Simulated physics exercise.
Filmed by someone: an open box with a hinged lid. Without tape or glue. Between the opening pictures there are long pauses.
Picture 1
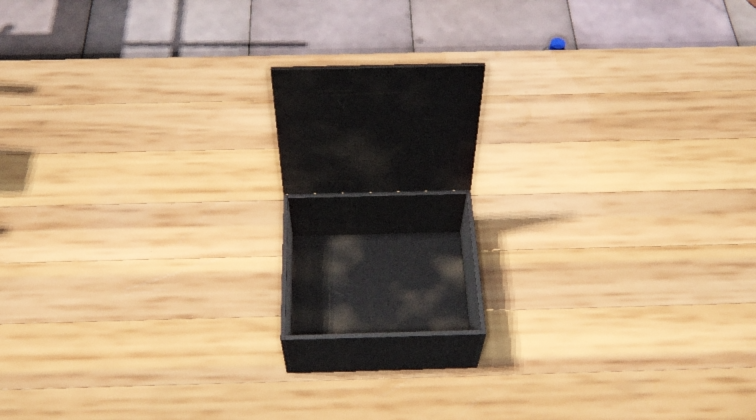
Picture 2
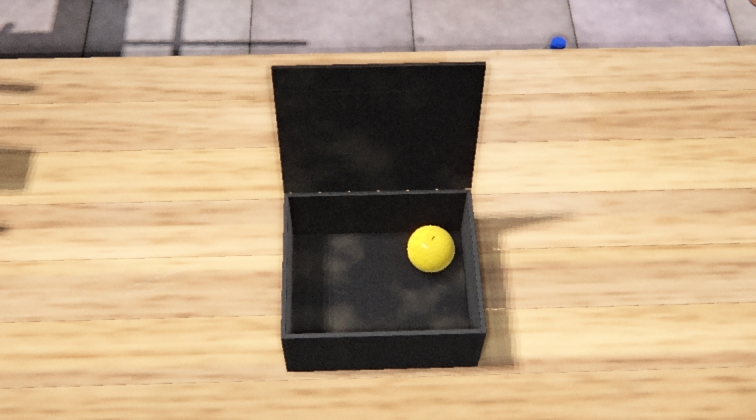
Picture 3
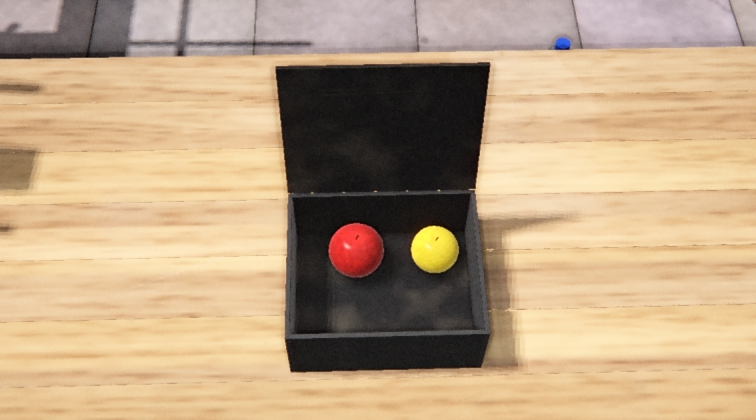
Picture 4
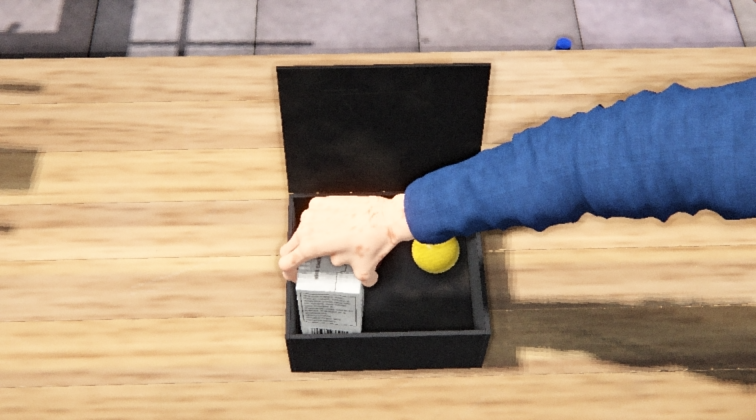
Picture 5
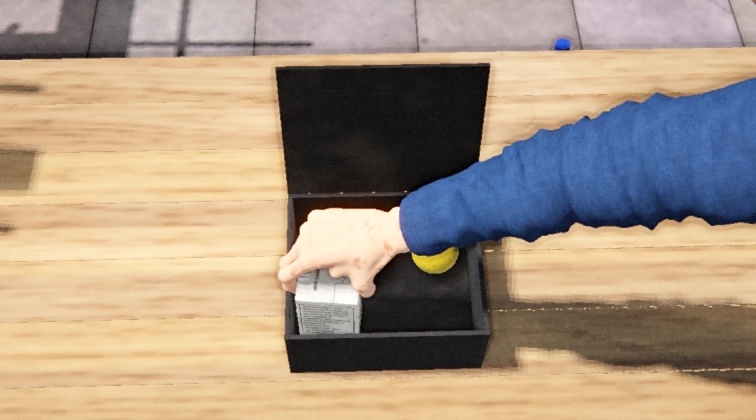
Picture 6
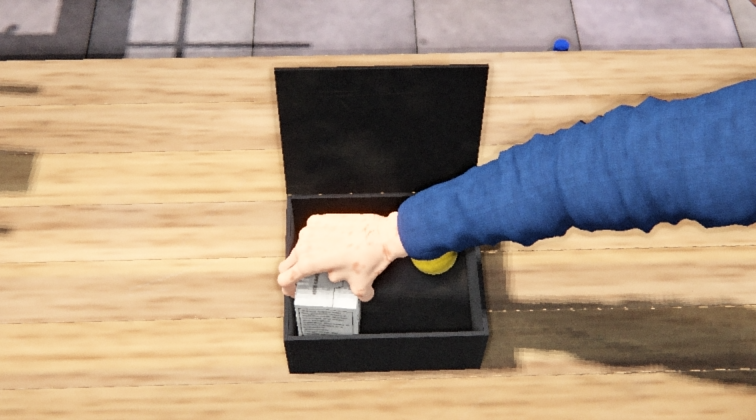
To begin with, an open black box with a raised lid sits empty on a wooden table. A yellow ball appears inside at the right, then a red round object beside it, and then a blue-sleeved arm reaches in from the right, its hand lowering a white carton slightly at the front left.
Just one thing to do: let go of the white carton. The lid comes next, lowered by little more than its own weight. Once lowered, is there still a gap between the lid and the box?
Yes, a gap remains.
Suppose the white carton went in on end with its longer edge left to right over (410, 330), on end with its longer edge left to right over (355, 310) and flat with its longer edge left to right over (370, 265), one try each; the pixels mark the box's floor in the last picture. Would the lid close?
Well, the first try leaves the lid standing open, the second leaves it standing open, and the third leaves it lying shut.
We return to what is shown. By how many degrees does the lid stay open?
Measured angle - around 20°.
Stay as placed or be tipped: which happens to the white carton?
Once everything settles, it keeps its original angle.
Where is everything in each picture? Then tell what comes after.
The last thing is not in view yet, in the first picture.
The last thing is not in view yet, in the second picture.
The last thing is not in view yet; red apple (356, 250), in the third picture.
On its way; white carton (332, 295), in the fourth picture.
On its way; white carton (331, 305), in the fifth picture.
In place under the hand; white carton (330, 309), in the sixth picture.
Then, 1.20 s after the last picture, lid 81° above the rim.
Then, 1.70 s after the last picture, lid 48° above the rim.
Then, 2.70 s after the last picture, lid 21° above the rim.
At rest, lid 21° above the rim; all 3 in place. Seen from the same camera at the end, white carton near (330, 309).
